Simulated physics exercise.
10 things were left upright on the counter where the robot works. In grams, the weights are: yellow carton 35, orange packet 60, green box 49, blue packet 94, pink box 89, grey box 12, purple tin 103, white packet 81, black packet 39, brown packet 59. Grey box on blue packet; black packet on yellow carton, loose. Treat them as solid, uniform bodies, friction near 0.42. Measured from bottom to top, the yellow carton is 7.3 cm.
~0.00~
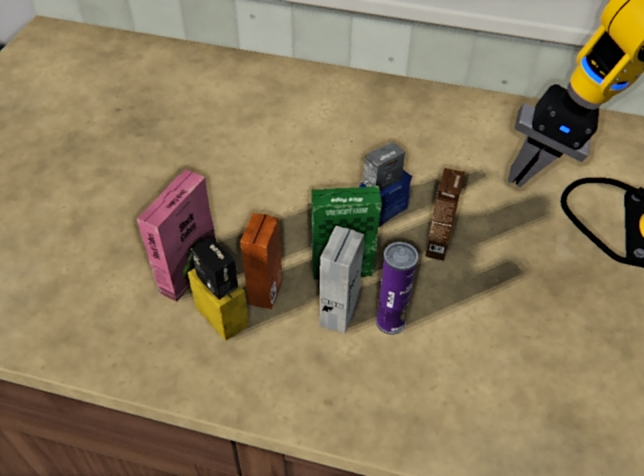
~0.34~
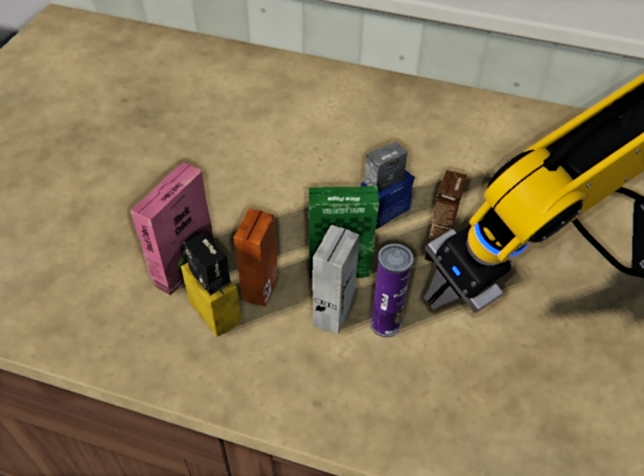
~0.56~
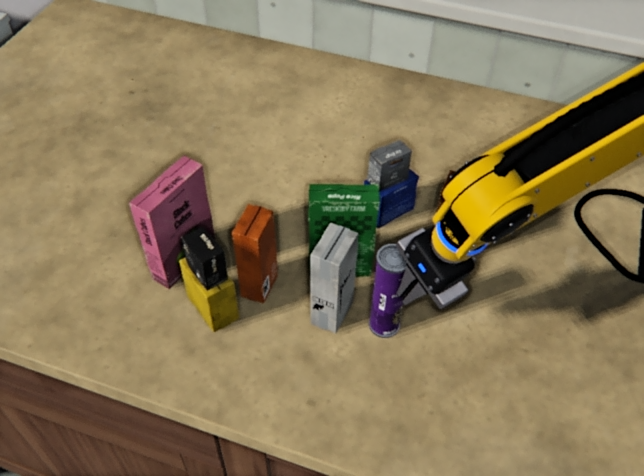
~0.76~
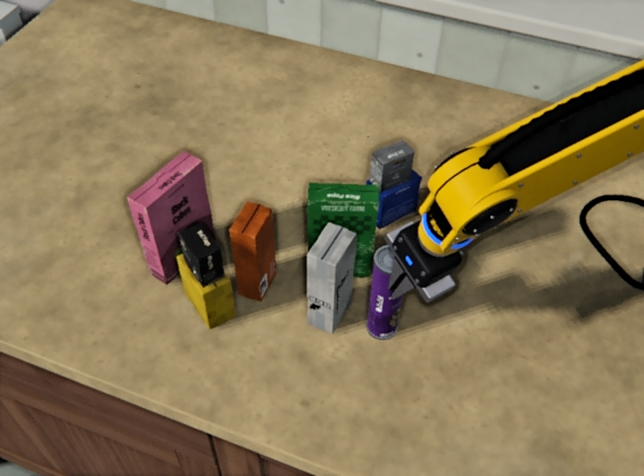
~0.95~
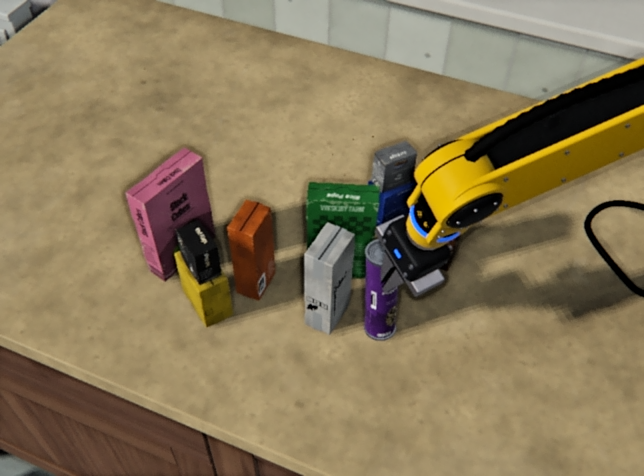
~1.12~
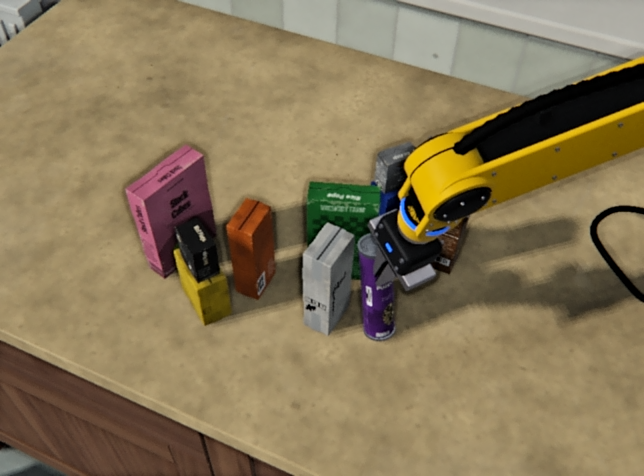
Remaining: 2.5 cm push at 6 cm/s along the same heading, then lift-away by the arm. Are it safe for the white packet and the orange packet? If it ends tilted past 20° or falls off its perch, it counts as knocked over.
When it all settles, the white packet ends up still on its feet and the orange packet ends up still on its feet.
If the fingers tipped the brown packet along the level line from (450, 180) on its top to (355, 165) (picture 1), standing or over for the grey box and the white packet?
Grey box over, white packet upright.
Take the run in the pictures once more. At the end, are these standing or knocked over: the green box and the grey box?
The green box falls and the grey box stays on its base.
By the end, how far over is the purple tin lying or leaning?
70°.
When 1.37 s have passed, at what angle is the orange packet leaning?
About 0°.
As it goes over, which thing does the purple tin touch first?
The white packet.
After 1.37 s, white packet and purple tin touch at 1.20 s; leaning purple tin 20°.
After 1.67 s, green box and purple tin touch at 1.45 s; grey box and green box touch at 1.67 s; leaning purple tin 52°, green box 32°.
After 2.12 s, blue packet and green box touch at 1.72 s; leaning green box 90°, purple tin 73°.
At rest, past 20° or fallen, purple tin and green box. Standing, brown packet, white packet, orange packet, yellow carton, blue packet, pink box, black packet and grey box.
